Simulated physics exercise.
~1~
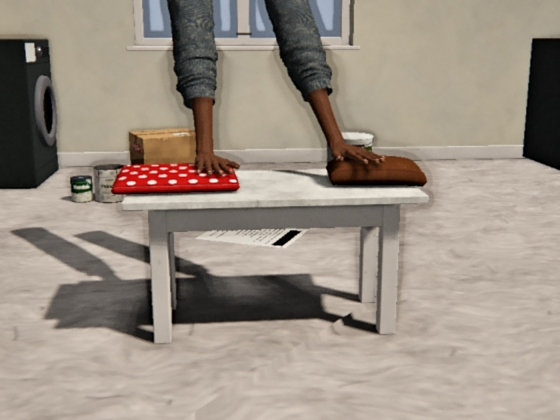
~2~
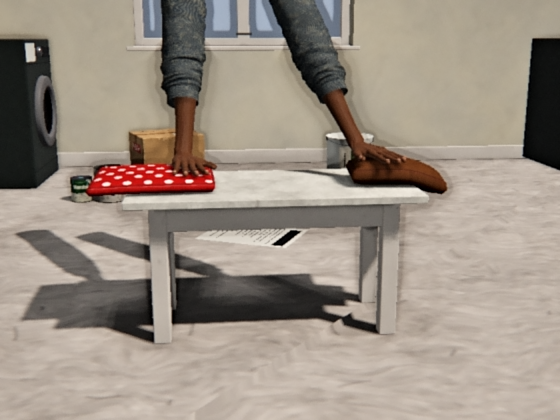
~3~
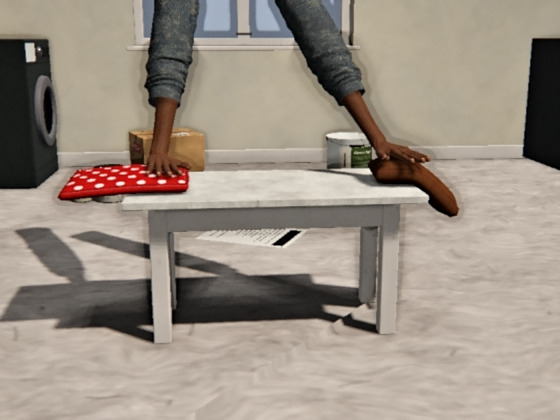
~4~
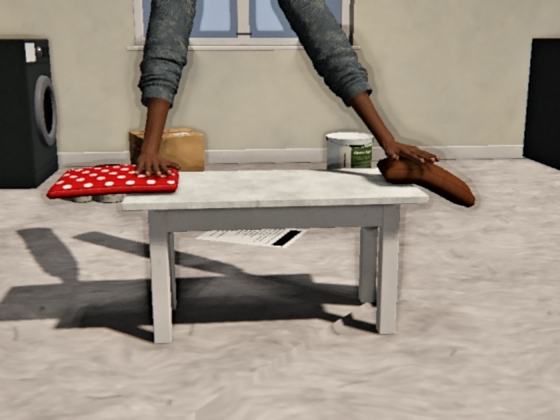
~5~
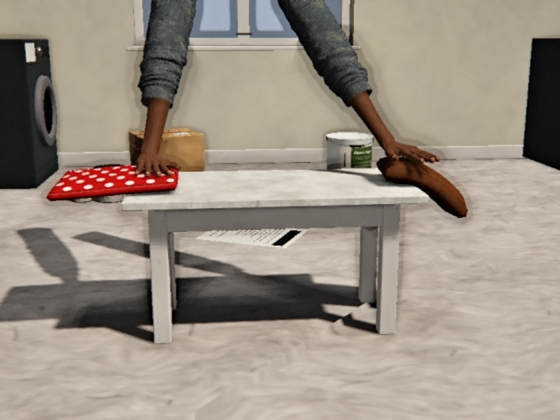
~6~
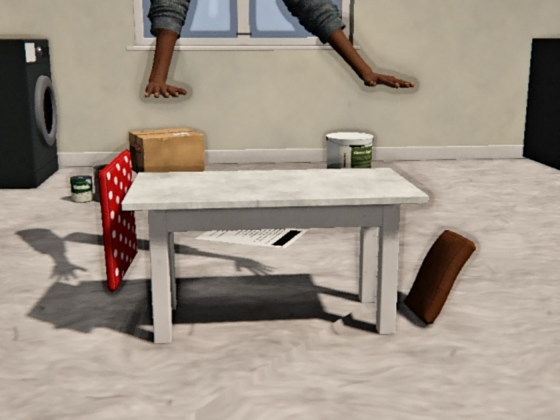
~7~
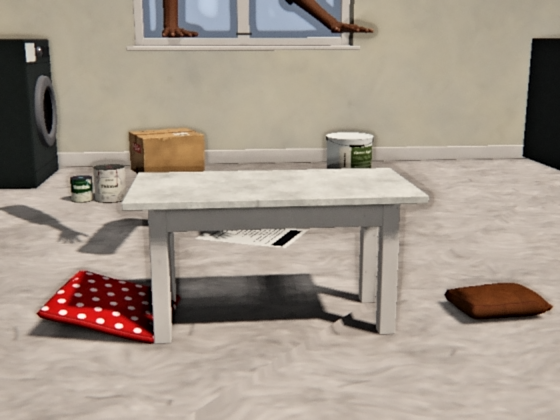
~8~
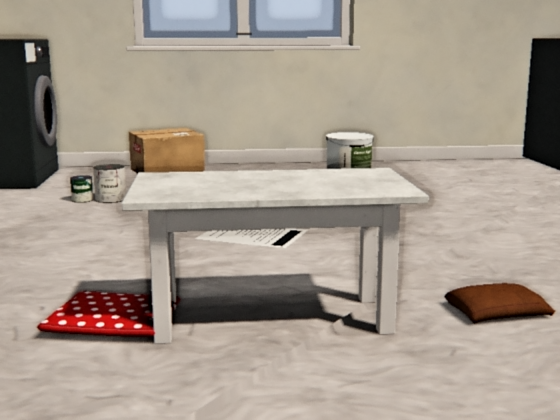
Red dotted cushion and brown cushion pushed by two hands over opposite table ends, falling and landing on the floor once released.
